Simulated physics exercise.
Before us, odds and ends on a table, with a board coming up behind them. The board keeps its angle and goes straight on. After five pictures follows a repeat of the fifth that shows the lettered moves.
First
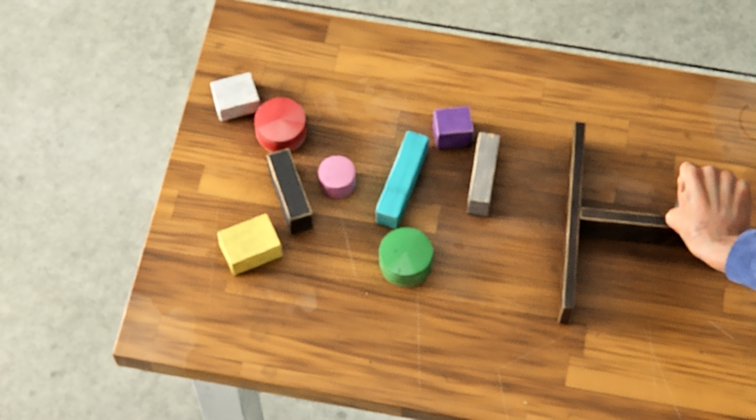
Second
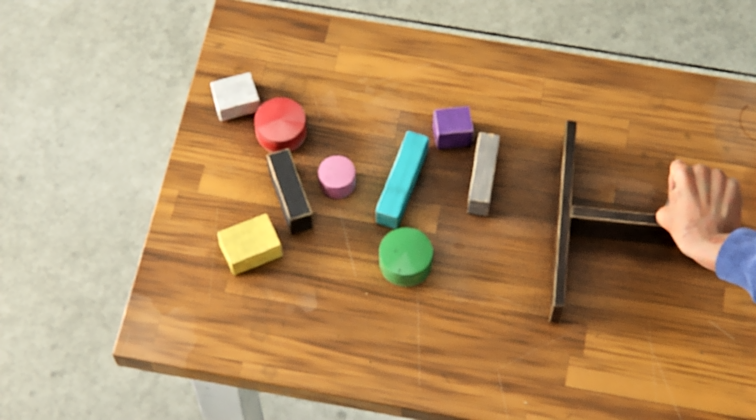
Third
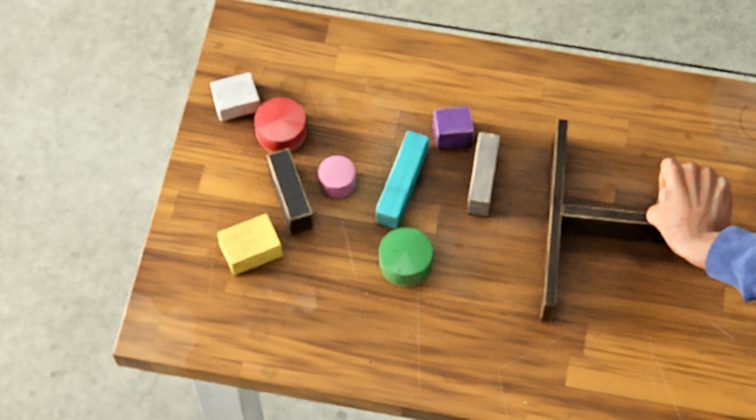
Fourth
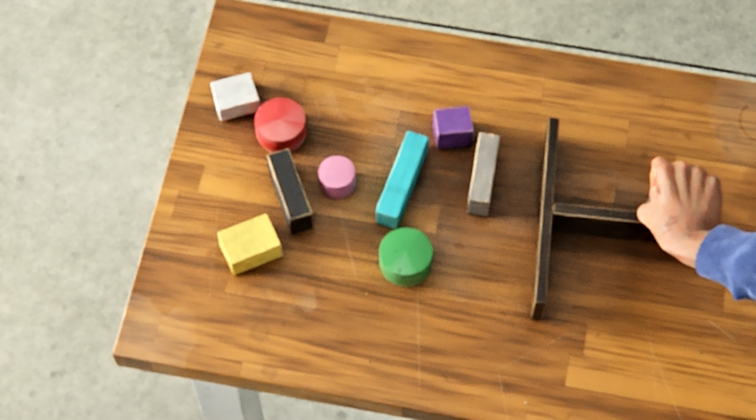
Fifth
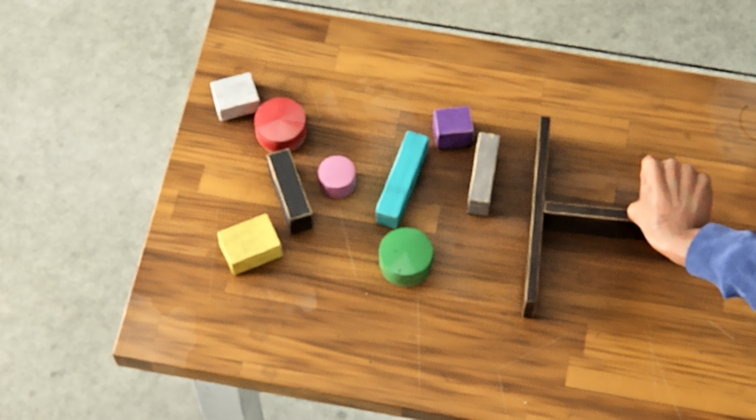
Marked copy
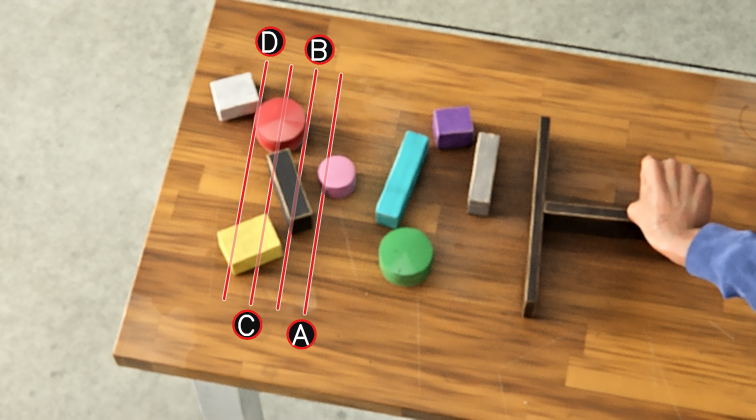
On a wooden table, a hand slides a dark board left toward scattered blocks and tins.
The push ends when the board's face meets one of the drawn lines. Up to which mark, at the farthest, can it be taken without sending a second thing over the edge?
At D, and not beyond.
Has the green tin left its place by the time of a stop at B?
Yes.
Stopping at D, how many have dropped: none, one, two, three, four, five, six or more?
By then, none.
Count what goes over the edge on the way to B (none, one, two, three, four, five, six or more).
By then, none.
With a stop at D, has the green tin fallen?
No.
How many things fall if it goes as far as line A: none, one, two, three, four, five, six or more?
The count is none.
On the copy, A at (324, 189); B at (298, 184); C at (272, 180); D at (246, 176).
On D. First, board (433, 188); purple block (418, 117); green tin (393, 256).
Then, board (329, 171); white block (233, 94); red tin (264, 120).
Finally, board (249, 157); red tin (187, 109); yellow block (153, 251); none fallen.
By contrast, A is within the limit but short; B is within the limit but short; C is within the limit but short.
